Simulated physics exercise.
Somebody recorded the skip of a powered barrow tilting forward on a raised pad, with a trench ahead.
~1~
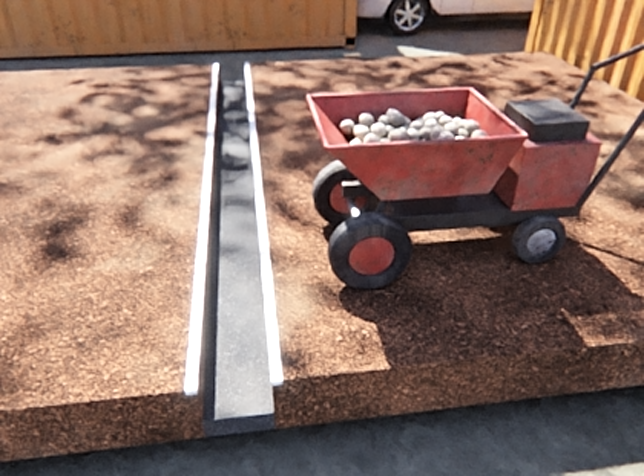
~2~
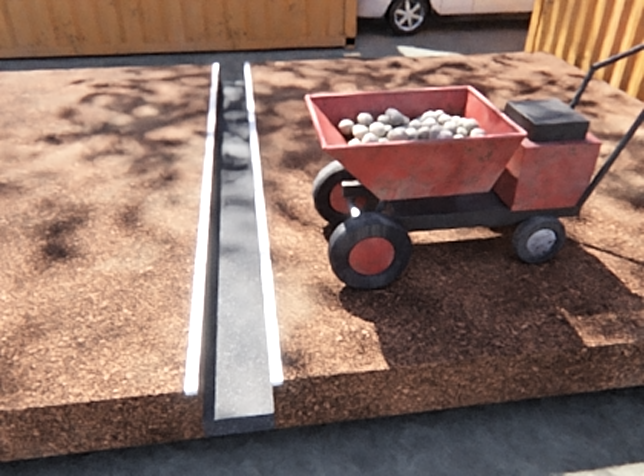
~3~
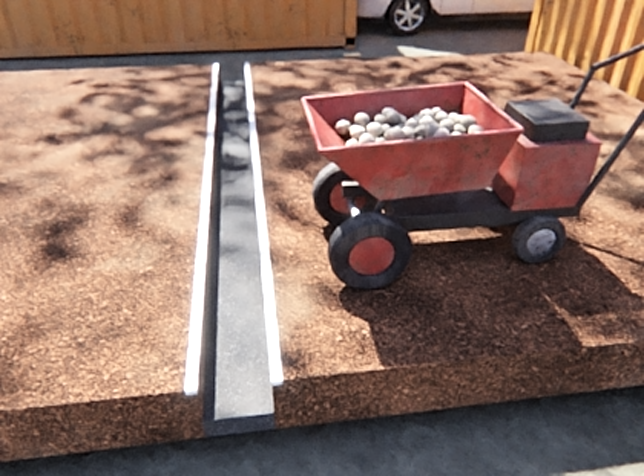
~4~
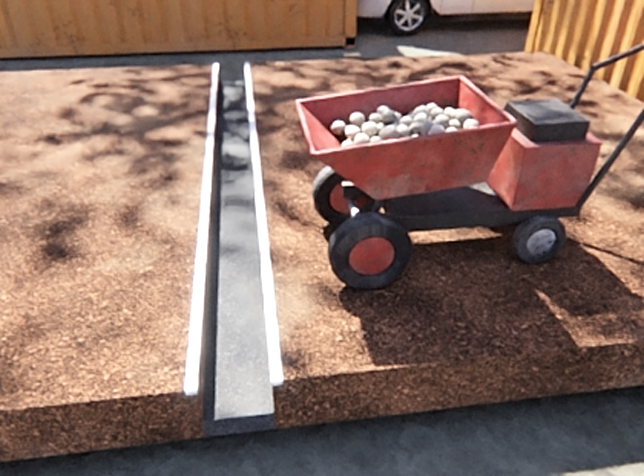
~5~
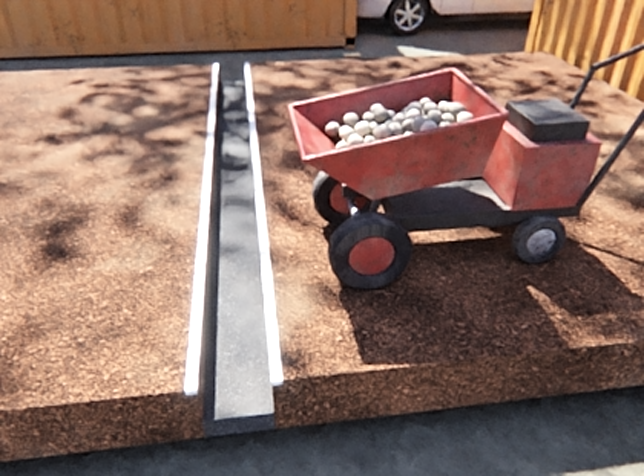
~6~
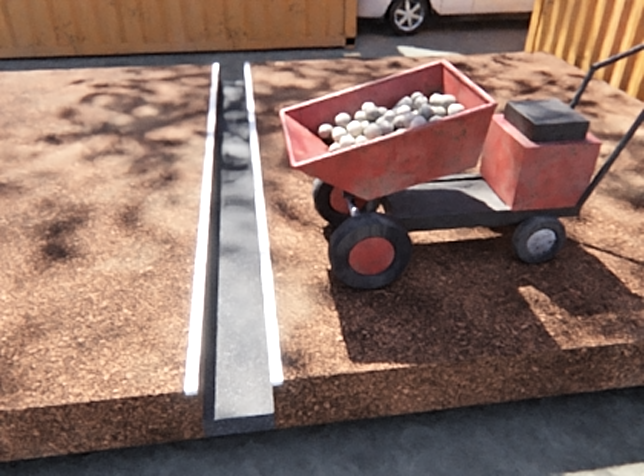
On a raised brown pad in bright sun, a red powered barrow loaded with rounded pebbles stands to the right of a narrow trench with pale edges. Its skip starts level, then gradually tilts forward to the left, its rear rising off the chassis, while the wheels stay still and the pebbles remain inside.
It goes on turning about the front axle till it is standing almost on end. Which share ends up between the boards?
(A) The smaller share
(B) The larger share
B, the larger share.
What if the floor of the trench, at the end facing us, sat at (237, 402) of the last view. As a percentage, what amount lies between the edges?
Around 60 percent.
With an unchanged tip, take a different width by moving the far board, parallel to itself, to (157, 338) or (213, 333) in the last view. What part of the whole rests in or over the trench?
100 %, 50 %.
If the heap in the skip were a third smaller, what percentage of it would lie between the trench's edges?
About 80 per cent.
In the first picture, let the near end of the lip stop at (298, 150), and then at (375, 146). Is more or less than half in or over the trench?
So the first stop would give short of the halfway mark, while the second would give past the halfway mark.
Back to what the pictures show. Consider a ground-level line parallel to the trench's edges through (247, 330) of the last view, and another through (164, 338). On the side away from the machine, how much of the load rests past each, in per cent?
I'd say about 80 and about 20 in a hundred.
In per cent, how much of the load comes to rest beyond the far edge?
Roughly 25 percent.
Soon after the last picture, skip tipped steeply; all in the skip.
A little later, skip tipped right over; most in the skip; about a quarter in or heaped over the trench; a stray few beyond it; a stray few falling.
Later still, skip tipped right over; most in or heaped over the trench; about a quarter beyond it.
By the end, skip tipped right over; most in or heaped over the trench; about a quarter beyond it.
